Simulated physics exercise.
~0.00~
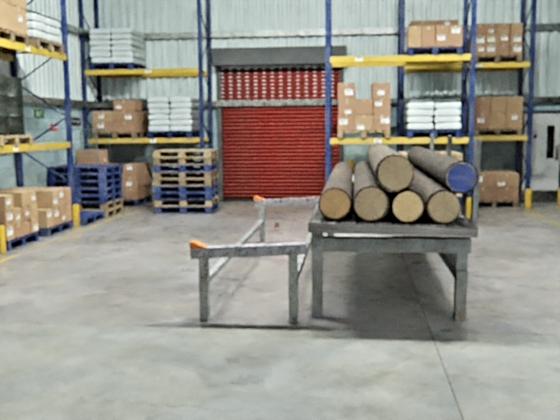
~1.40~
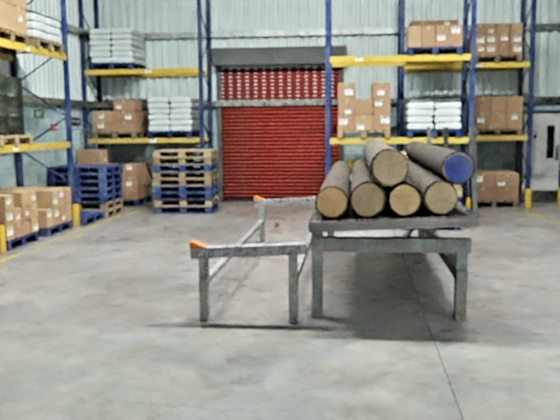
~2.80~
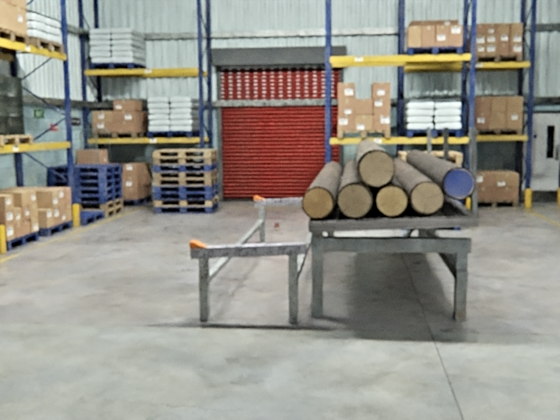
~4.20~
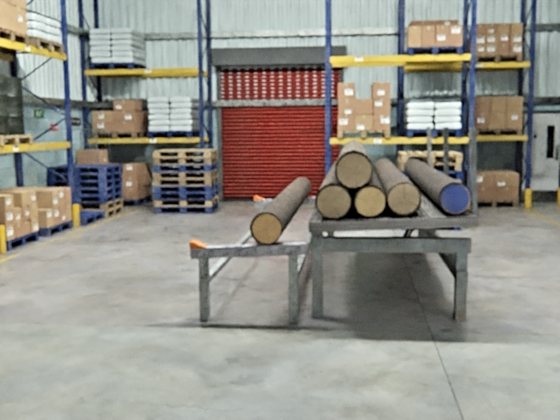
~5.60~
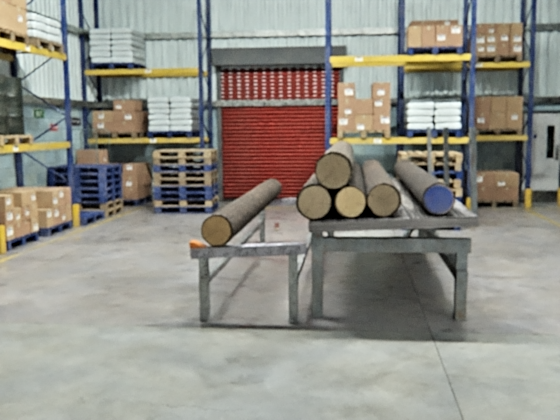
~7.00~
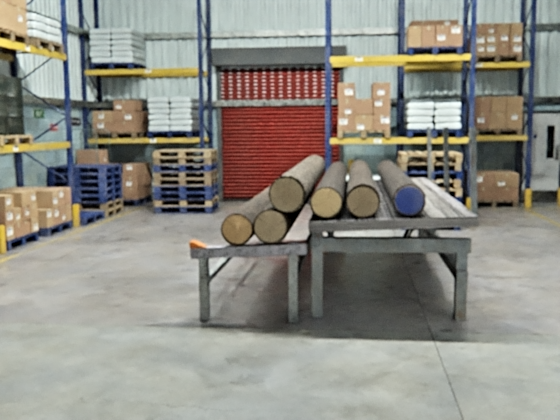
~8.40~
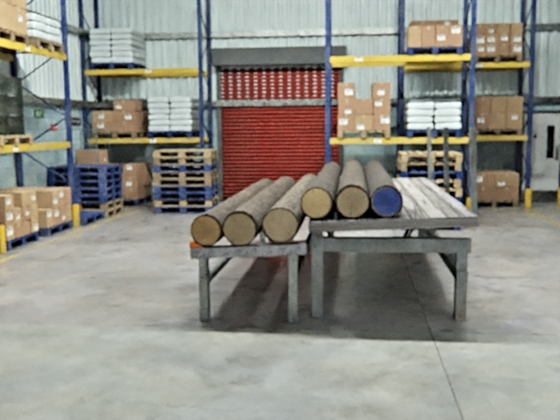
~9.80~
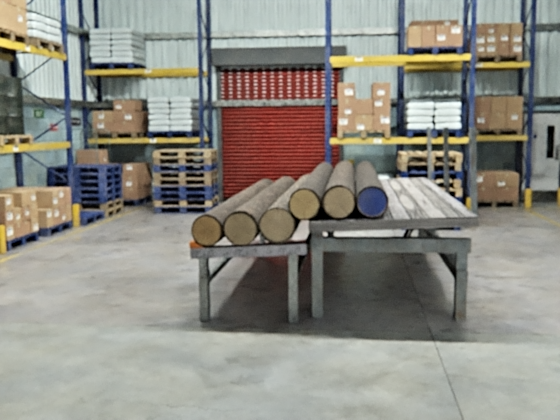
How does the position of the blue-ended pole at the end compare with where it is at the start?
At the start it is at the right side of the pile on the deck, and by the end it lies further left and a little lower, still on the deck and beside two other poles.
